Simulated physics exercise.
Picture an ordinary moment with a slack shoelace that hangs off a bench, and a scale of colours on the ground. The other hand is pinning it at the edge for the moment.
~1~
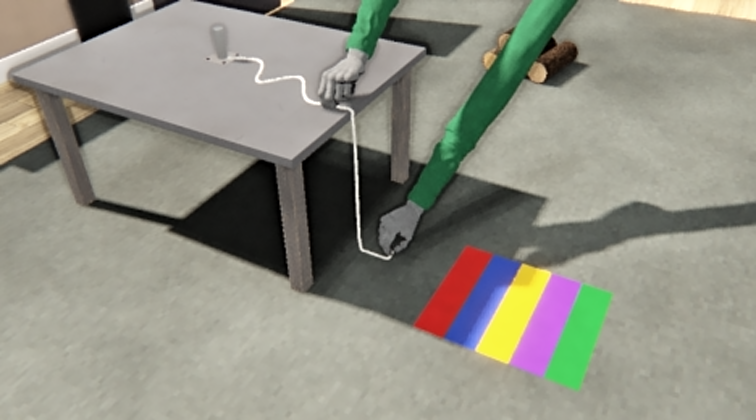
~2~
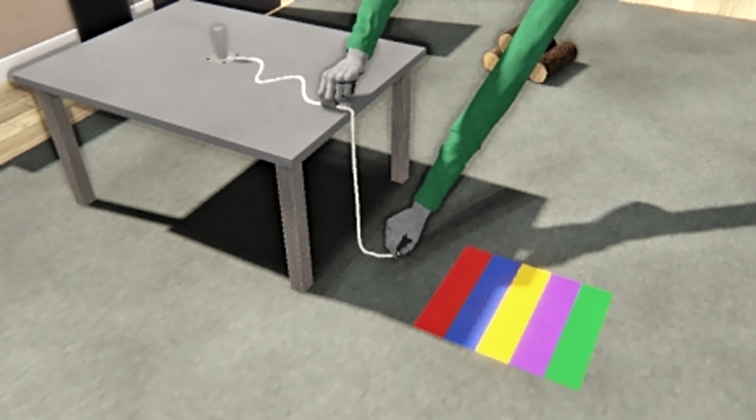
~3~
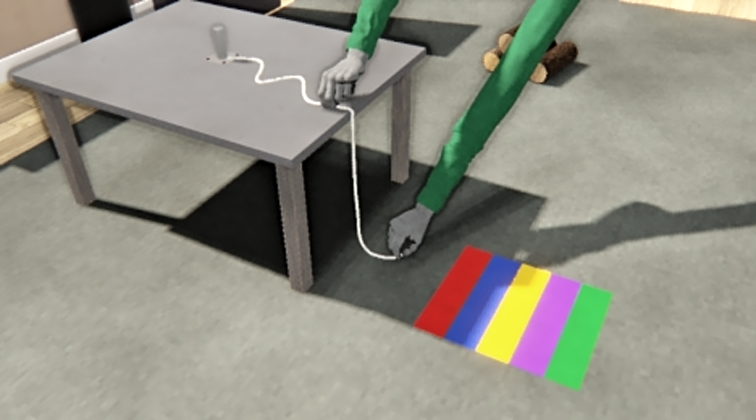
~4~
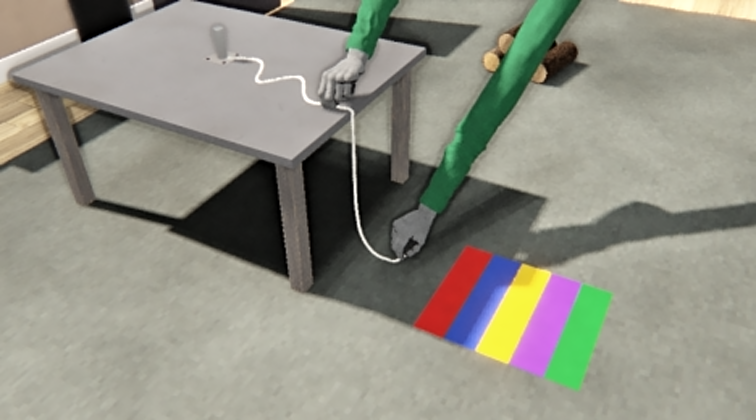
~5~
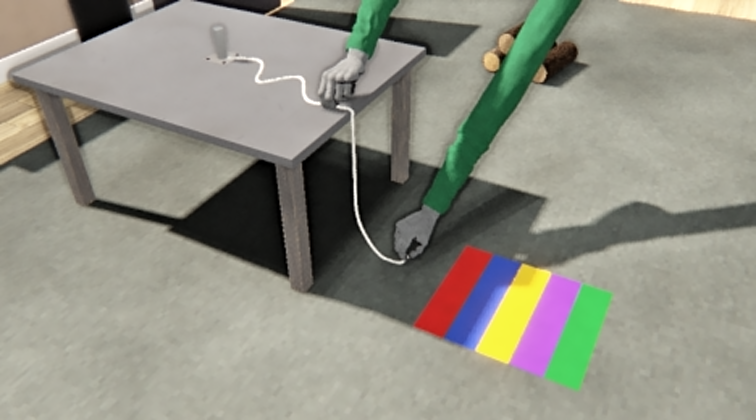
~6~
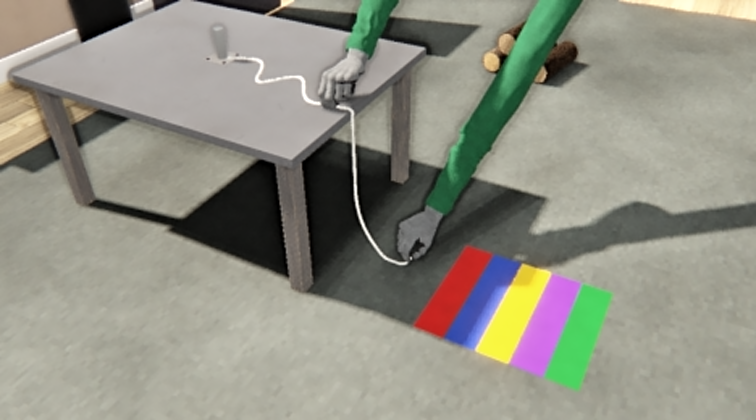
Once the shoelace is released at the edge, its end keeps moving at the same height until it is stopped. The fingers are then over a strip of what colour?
A purple strip.
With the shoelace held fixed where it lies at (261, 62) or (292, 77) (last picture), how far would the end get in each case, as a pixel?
I'd say about (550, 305) for the first and about (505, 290) for the second.
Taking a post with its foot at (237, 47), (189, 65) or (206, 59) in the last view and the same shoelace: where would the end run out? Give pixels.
In that order: (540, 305), (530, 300) and (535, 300).
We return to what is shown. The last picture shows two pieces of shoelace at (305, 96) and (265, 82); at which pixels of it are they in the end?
At (353, 104), then (292, 82).
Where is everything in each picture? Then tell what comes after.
End (392, 252); red (438, 316); blue (469, 327); yellow (501, 339); purple (534, 352); green (569, 365), in the first frame.
End (399, 254); shoelace through (257, 60) (273, 81) (304, 94) (353, 120) (356, 183) (359, 235), in the second frame.
End (402, 255), in the third frame.
End (405, 256); shoelace through (257, 60) (273, 81) (304, 94) (353, 120) (355, 182) (362, 235), in the fourth frame.
End (408, 257), in the fifth frame.
End (411, 258); shoelace through (257, 60) (273, 81) (304, 94) (353, 120) (355, 183) (369, 236), in the sixth frame.
Soon after, end near (502, 290); over blue.
Then, end near (534, 301); over yellow.
At full stretch, end near (553, 307); over purple. It gets as far as the purple strip.
